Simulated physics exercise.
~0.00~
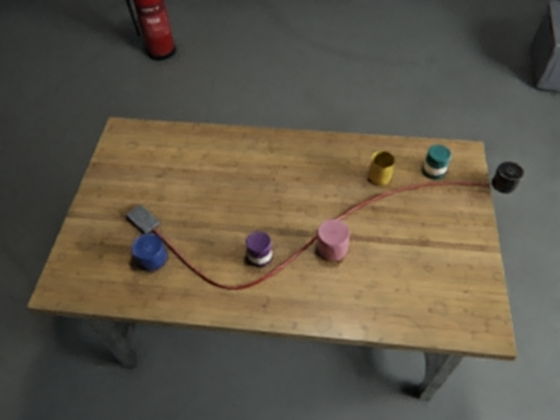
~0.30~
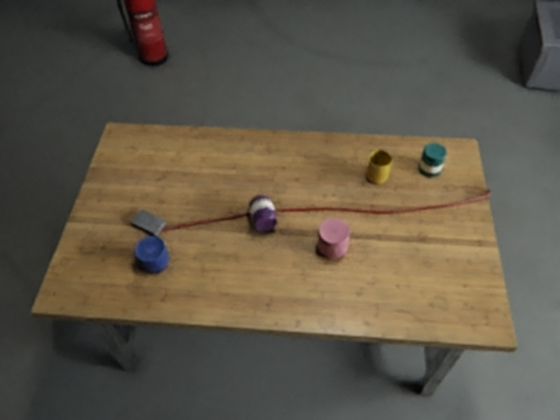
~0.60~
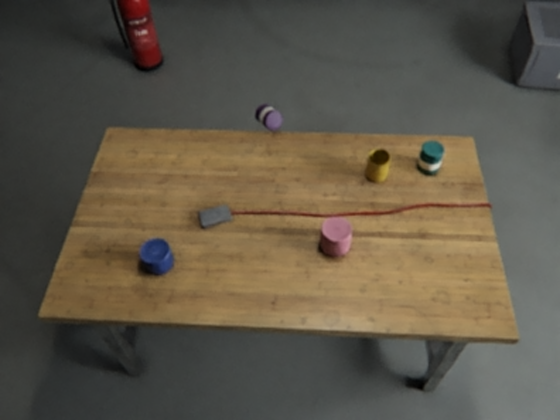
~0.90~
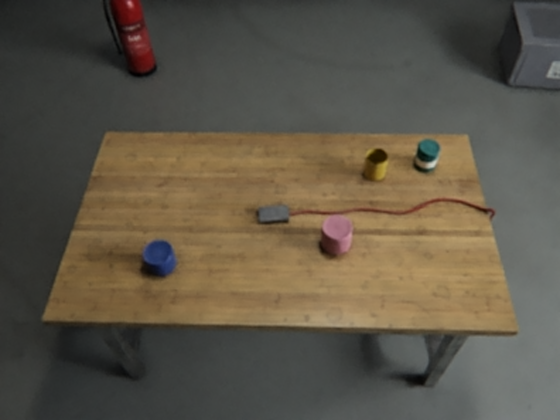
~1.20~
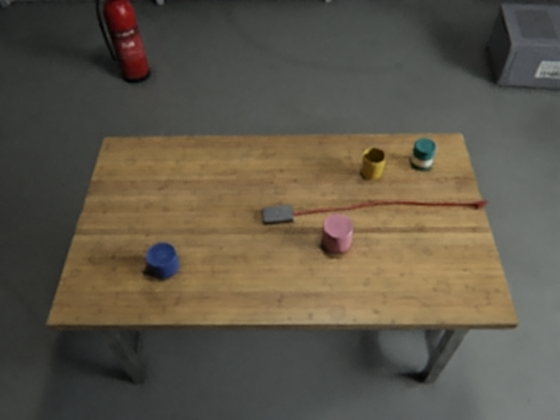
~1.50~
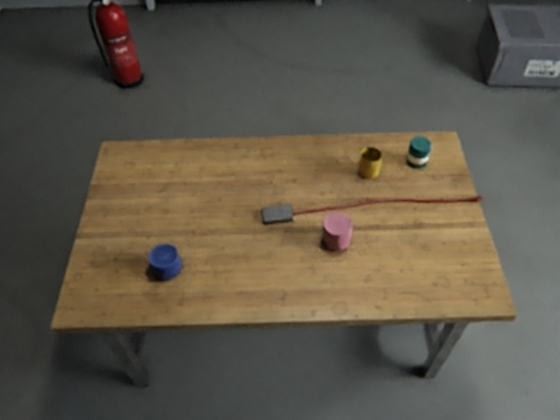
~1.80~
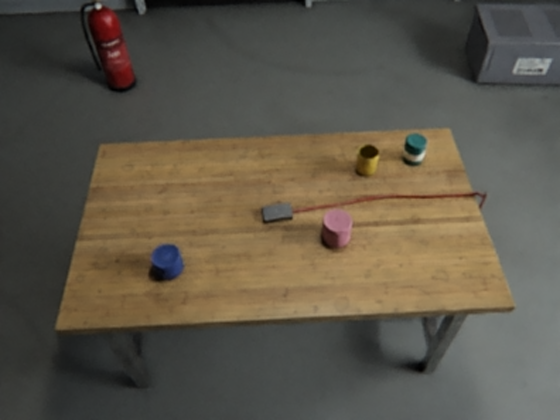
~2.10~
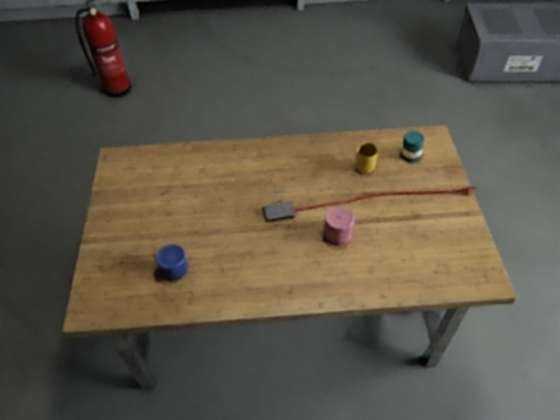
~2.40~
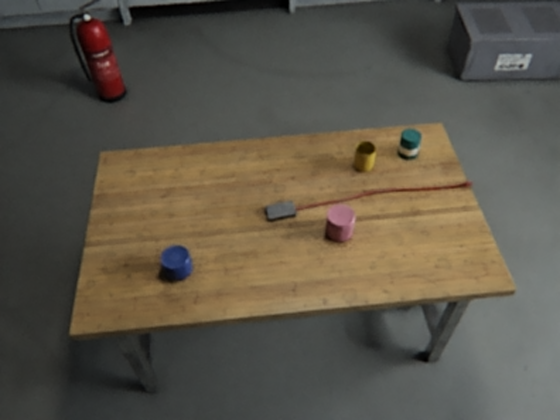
On a wooden lab table, a black speaker drops off the right edge, pulling a red cable taut that sweeps the purple tin off the far edge and drags the grey phone rightward until it stops near the middle, while the blue, pink, yellow and teal containers stay put.
